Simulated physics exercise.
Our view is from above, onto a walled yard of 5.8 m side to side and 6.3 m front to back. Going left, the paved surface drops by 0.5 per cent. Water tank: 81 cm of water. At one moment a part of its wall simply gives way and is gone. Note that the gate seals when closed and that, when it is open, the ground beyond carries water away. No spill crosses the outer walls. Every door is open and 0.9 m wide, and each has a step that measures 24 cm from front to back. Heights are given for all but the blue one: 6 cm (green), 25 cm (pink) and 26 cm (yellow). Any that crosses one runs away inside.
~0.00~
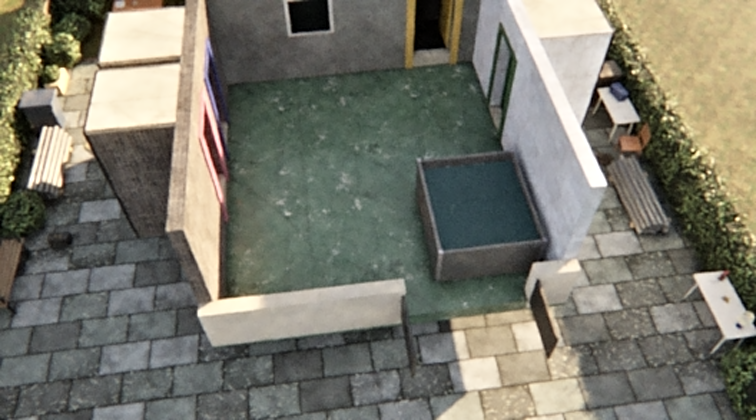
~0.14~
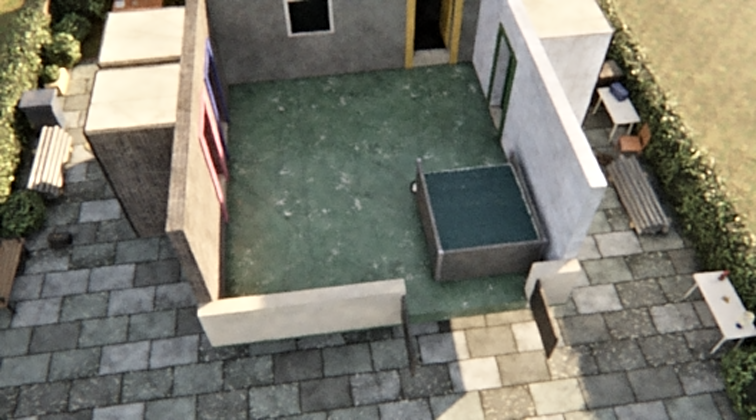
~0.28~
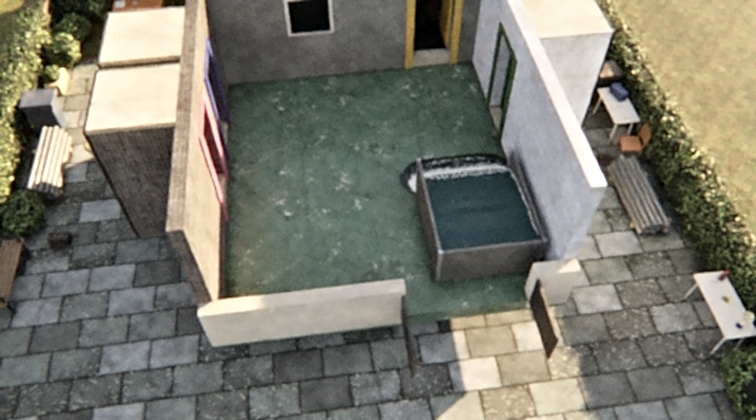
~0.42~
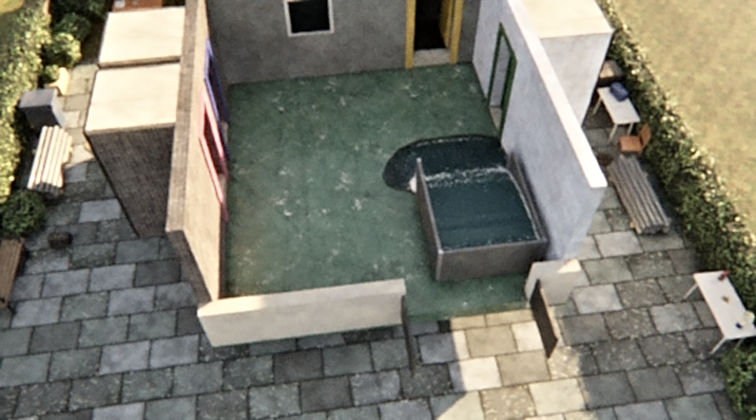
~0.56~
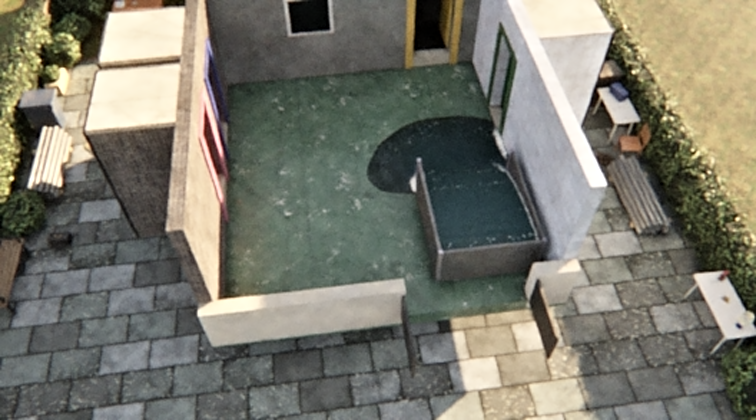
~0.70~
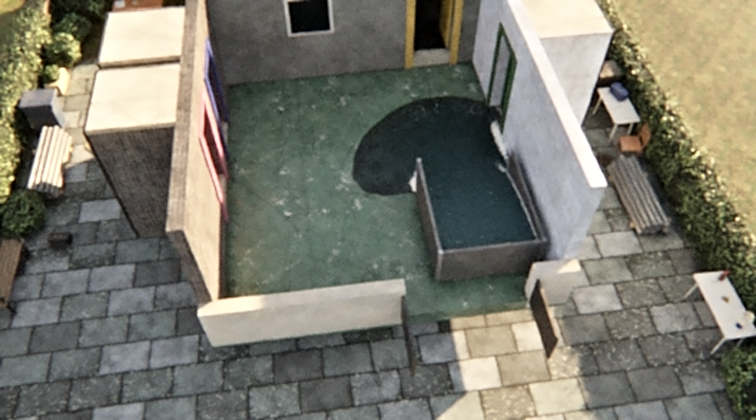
Dark water pouring from the far side of a walled tank and spreading in a rounded pool across a green yard floor.
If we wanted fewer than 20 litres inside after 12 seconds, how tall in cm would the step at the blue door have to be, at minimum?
It would need to be around 18 cm tall.
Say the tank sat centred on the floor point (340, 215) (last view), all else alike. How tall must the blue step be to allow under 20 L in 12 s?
Minimum: Approx. 15 cm.
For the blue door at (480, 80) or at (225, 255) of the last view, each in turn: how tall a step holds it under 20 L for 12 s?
Roughly 30 cm, then roughly 9.0 cm.
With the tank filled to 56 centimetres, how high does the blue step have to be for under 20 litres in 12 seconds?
Minimum height: Approx. 12.5 cm.
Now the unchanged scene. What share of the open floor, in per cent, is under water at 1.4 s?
Near 40 per cent is wet.
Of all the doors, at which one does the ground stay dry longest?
It's the pink door.
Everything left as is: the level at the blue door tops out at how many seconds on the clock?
Peak time: Around 5.0 s.
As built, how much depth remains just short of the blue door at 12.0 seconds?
The depth there is around 7.5 cm.
After 1.4 s water covers 40 % of the floor, deepest (48 cm) near (466, 66); it has not reached the blue door.
After 3.0 s water covers 50 % of the floor, deepest (38 cm) near (228, 89); it has not reached the blue door.
After 12.0 s water covers 100 % of the floor, deepest (12 cm) near (225, 326); 7 cm at the blue door, 117 litres in over its 10 cm step.
At the blue door as built, the water arrived by 3.2 s and peaked near 22 cm at 4.8 s.
With a step of 16.5 cm, 30 litres would have come in within the 12 s; with 22.5 cm, 3 litres. So under 20 litres takes about 18 cm.
